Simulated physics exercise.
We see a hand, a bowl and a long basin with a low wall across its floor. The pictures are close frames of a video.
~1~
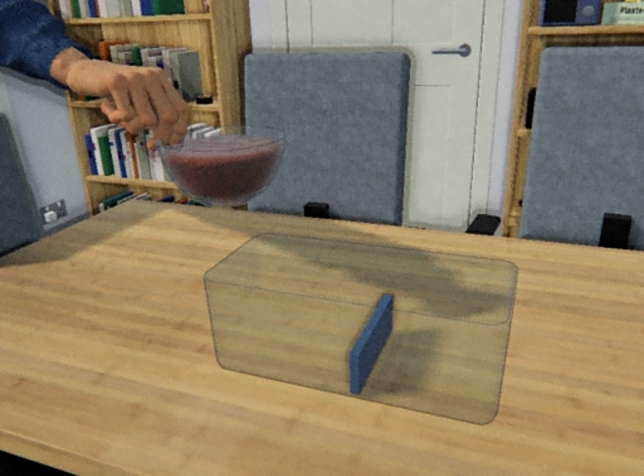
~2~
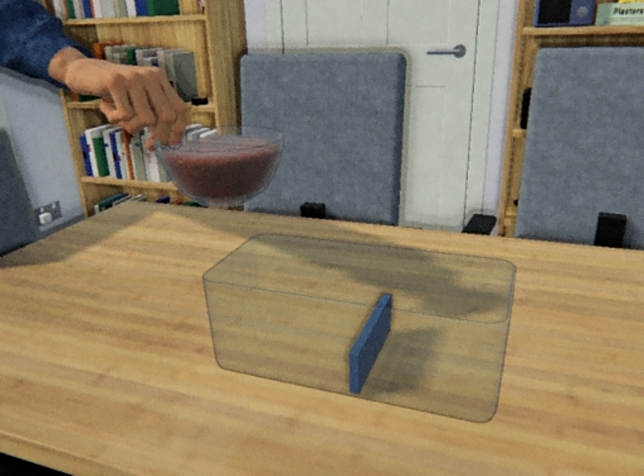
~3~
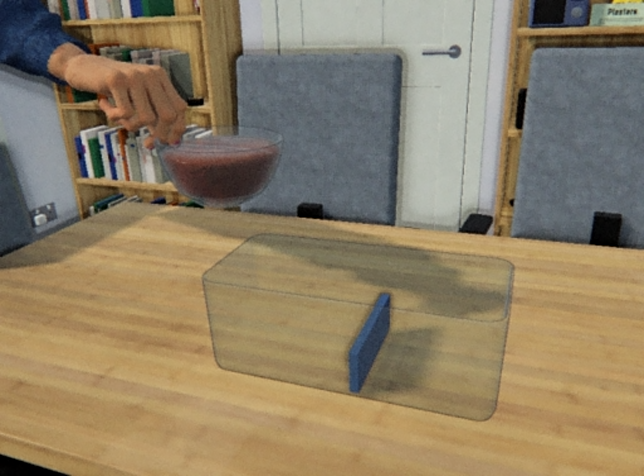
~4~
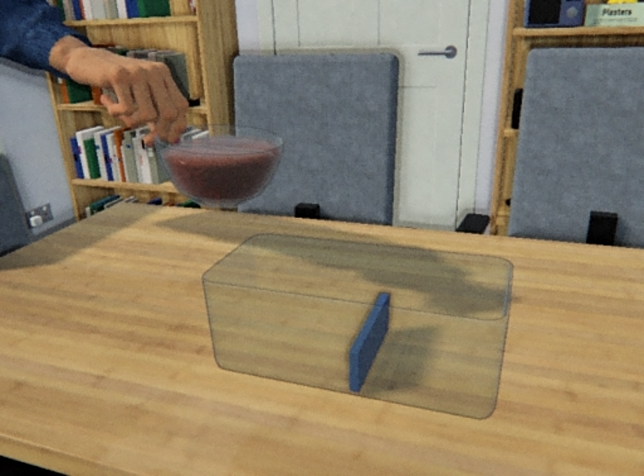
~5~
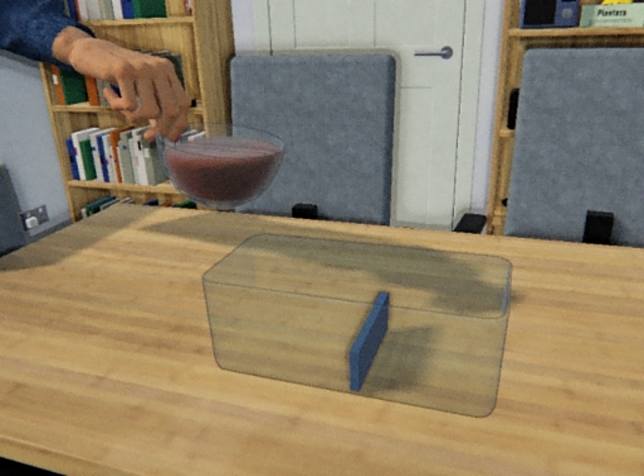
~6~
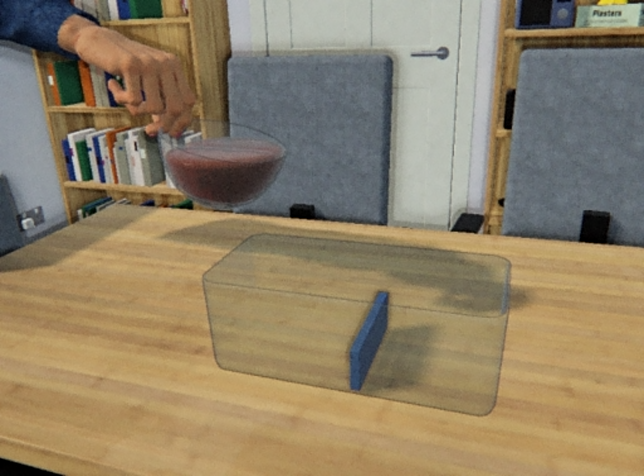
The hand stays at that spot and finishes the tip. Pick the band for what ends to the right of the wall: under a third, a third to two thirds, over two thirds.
The share right of the wall is under a third.
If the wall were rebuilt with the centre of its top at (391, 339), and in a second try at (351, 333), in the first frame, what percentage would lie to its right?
Roughly 10 per cent, and 35 per cent.
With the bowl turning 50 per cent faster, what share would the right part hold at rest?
Some 5 per cent.
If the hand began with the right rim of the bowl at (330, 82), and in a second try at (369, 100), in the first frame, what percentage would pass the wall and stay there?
About 80 and 95 per cent.
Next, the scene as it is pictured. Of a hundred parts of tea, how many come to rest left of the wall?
Roughly 100 in a hundred.
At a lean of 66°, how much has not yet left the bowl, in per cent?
Some 40 per cent.
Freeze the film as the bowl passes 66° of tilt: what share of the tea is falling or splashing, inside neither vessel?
Roughly 30 in a hundred.
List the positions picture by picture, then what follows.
The first frame shows tilt 0°; pouring edge (279, 142); surface from (176, 144) to (279, 149); the long basin's rim runs from (232, 255) to (514, 293); the wall's top is at (373, 323).
The second frame shows tilt 1°; pouring edge (278, 143); surface from (175, 144) to (278, 150).
The third frame shows tilt 2°; pouring edge (278, 145); surface from (173, 143) to (277, 151).
The fourth frame shows tilt 5°; pouring edge (279, 149); surface from (174, 144) to (278, 152).
The fifth frame shows tilt 10°; pouring edge (280, 154); surface from (175, 144) to (280, 153).
The sixth frame shows tilt 15°; pouring edge (282, 160); surface from (178, 146) to (283, 154); 1 per cent is over the edge.
A moment on, the tilt is 66° and 39 per cent is still to pour, 32 is left of the wall and 0 right of it.
Next, the tilt is 98° and 1 per cent is still to pour, 94 is left of the wall and 1 right of it.
Then the tilt is 104° and 0 per cent is still to pour, 99 is left of the wall and 1 right of it.
Later the tilt is 104° and 0 per cent is still to pour, 99 is left of the wall and 1 right of it.
In the end 99 per cent lies left of the wall, 1 right of it and 0 outside.
